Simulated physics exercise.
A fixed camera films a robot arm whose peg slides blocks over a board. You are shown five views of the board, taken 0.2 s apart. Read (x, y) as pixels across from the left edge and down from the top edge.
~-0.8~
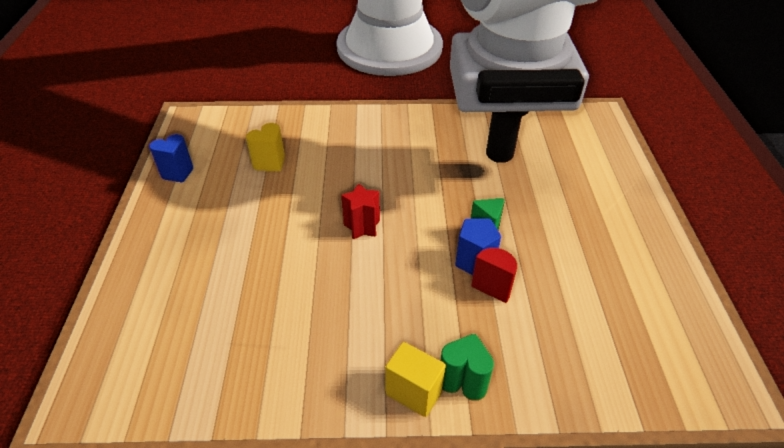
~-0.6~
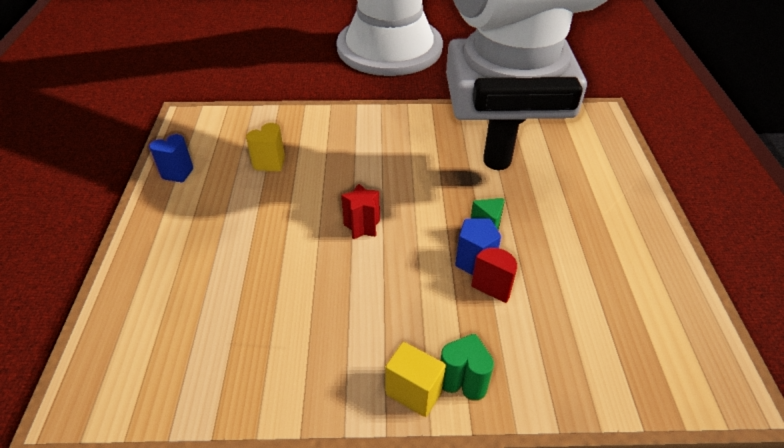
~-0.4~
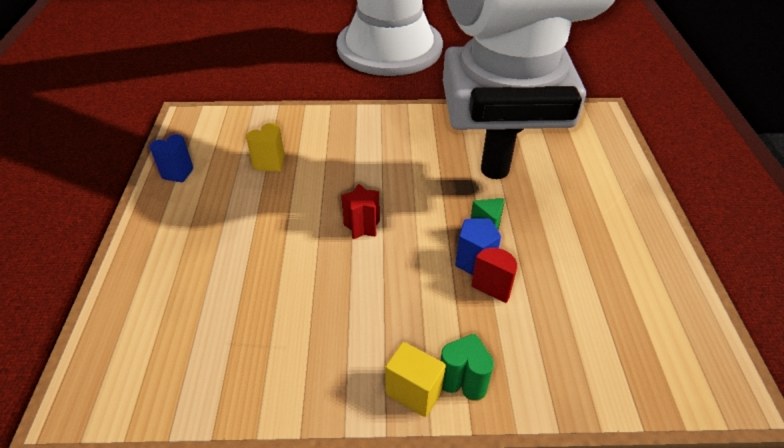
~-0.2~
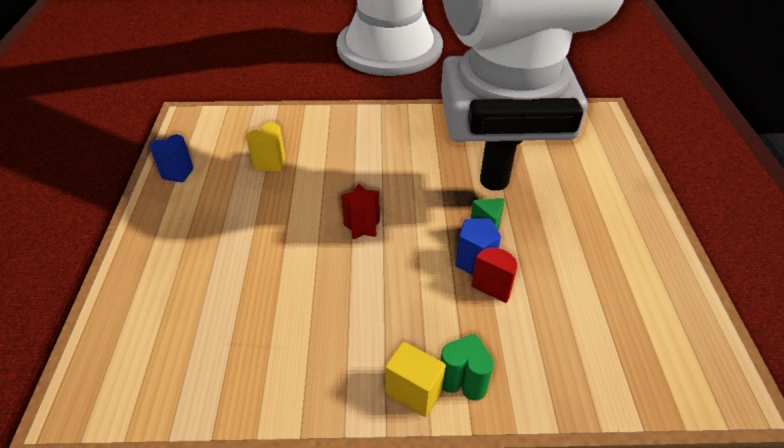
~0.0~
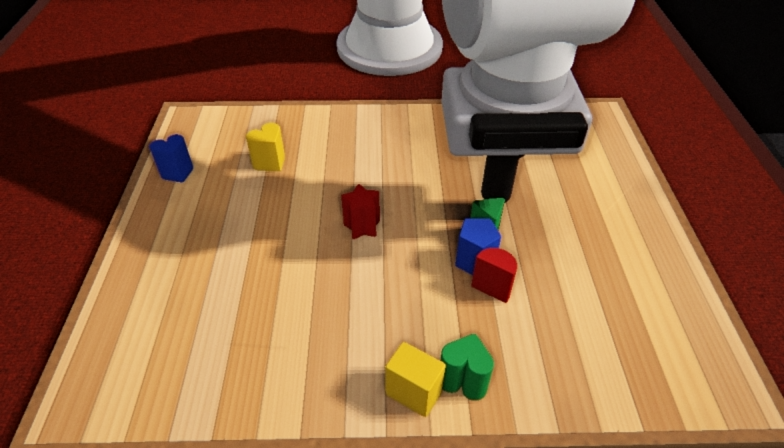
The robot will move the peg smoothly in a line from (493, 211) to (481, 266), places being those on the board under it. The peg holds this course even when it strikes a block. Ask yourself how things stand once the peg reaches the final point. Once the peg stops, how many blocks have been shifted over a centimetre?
I predict three or more.
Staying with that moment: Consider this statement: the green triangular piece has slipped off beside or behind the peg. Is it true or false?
That statement is not accurate.
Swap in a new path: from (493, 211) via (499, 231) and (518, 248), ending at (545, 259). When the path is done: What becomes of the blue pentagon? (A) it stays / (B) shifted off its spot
B - shifted off its spot.
What follows on the original path. Halfway along, peg at (489, 223); blue pentagon at (467, 242); green triangular piece at (490, 228).
At the end, peg at (484, 250); blue pentagon at (450, 253), turned 15° clockwise; green triangular piece at (481, 257), turned 35° clockwise; red D-shaped block at (501, 273), turned 65° anticlockwise.
